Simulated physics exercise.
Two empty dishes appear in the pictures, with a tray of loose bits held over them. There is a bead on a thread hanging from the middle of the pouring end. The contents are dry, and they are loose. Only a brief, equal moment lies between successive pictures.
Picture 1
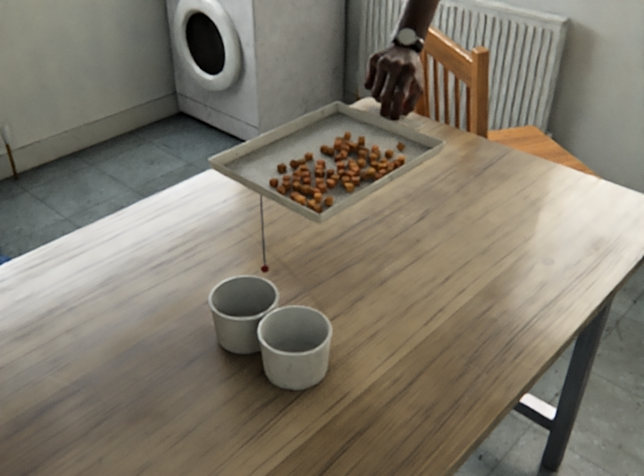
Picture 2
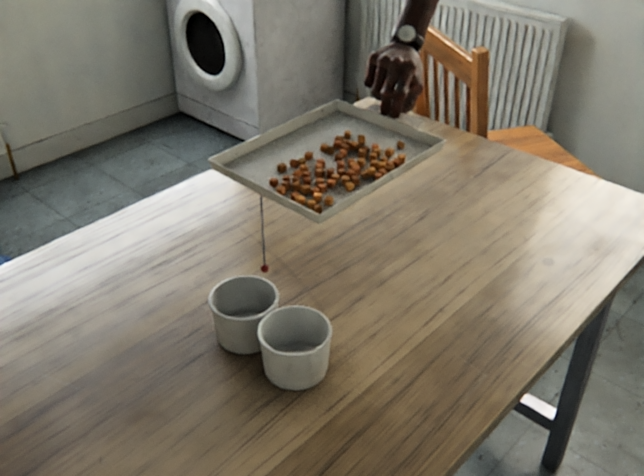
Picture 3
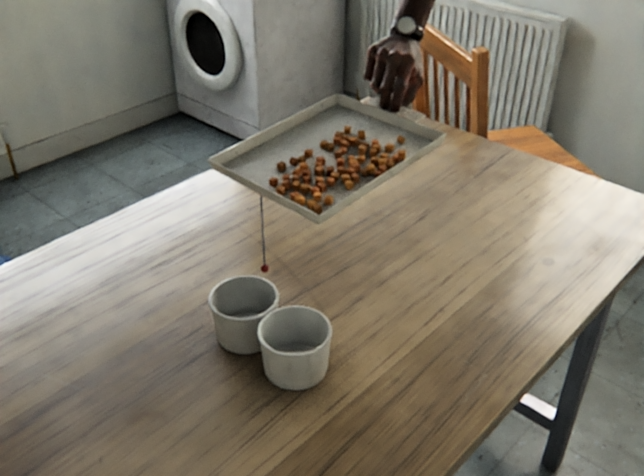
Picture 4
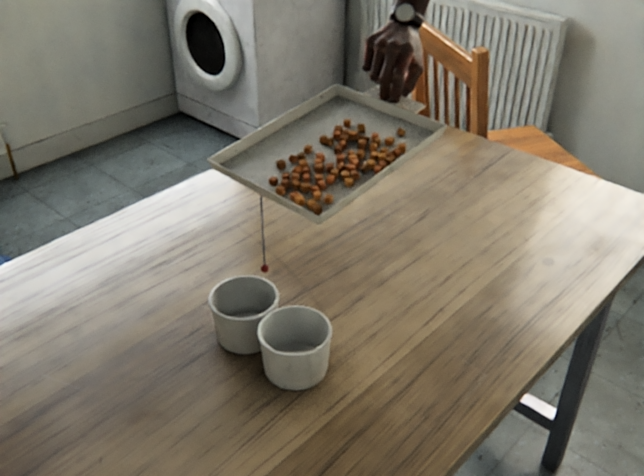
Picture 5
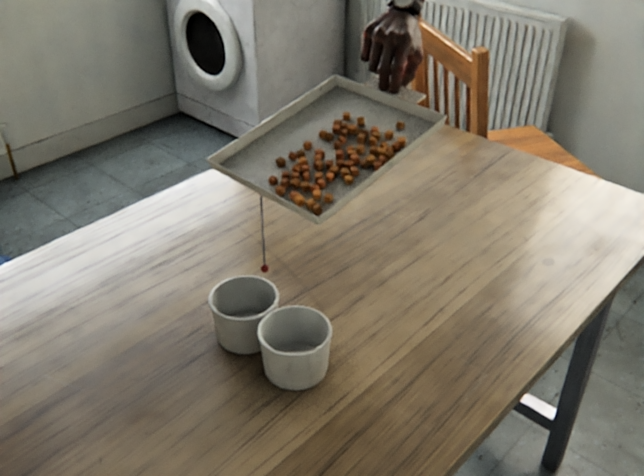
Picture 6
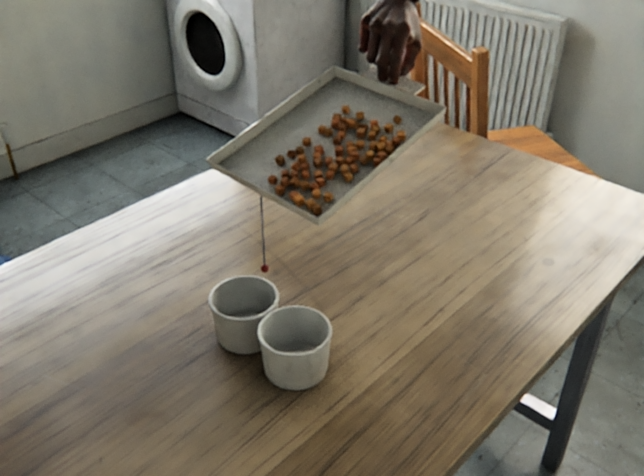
A hand slowly raises the far side of a tray of brown cubes above two dishes.
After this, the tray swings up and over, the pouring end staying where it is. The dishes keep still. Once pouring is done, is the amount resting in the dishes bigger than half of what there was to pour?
Caught: Above half.
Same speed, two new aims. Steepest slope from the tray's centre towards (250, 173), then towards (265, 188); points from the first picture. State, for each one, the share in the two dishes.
Roughly 20 percent, then 40 percent.
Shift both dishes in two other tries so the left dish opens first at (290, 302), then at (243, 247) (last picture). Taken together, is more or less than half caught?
In the first position shy of half, in the second shy of half.
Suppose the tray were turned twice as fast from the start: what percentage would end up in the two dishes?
Something like 80 percent, give or take.
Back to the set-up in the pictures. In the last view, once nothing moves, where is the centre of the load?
Somewhere around (269, 356) in the last picture.
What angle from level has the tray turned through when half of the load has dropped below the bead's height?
Roughly 110 degrees from level.
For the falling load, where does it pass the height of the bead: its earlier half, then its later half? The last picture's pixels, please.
At (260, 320) for the first part, then at (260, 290) for the others.
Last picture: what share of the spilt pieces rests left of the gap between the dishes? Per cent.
I'd guess close to 100 %.
Soon, tray tipped steeply; all on the tray.
A while on, tray tipped right over; nearly all on the tray; a stray few in the air.
Towards the end, tray tipped past a quarter turn; about a third in the right dish; about a third in the left dish; about a quarter outside both.
Finally, tray tipped past a quarter turn; about a third in the right dish; about a third in the left dish; about a quarter outside both.
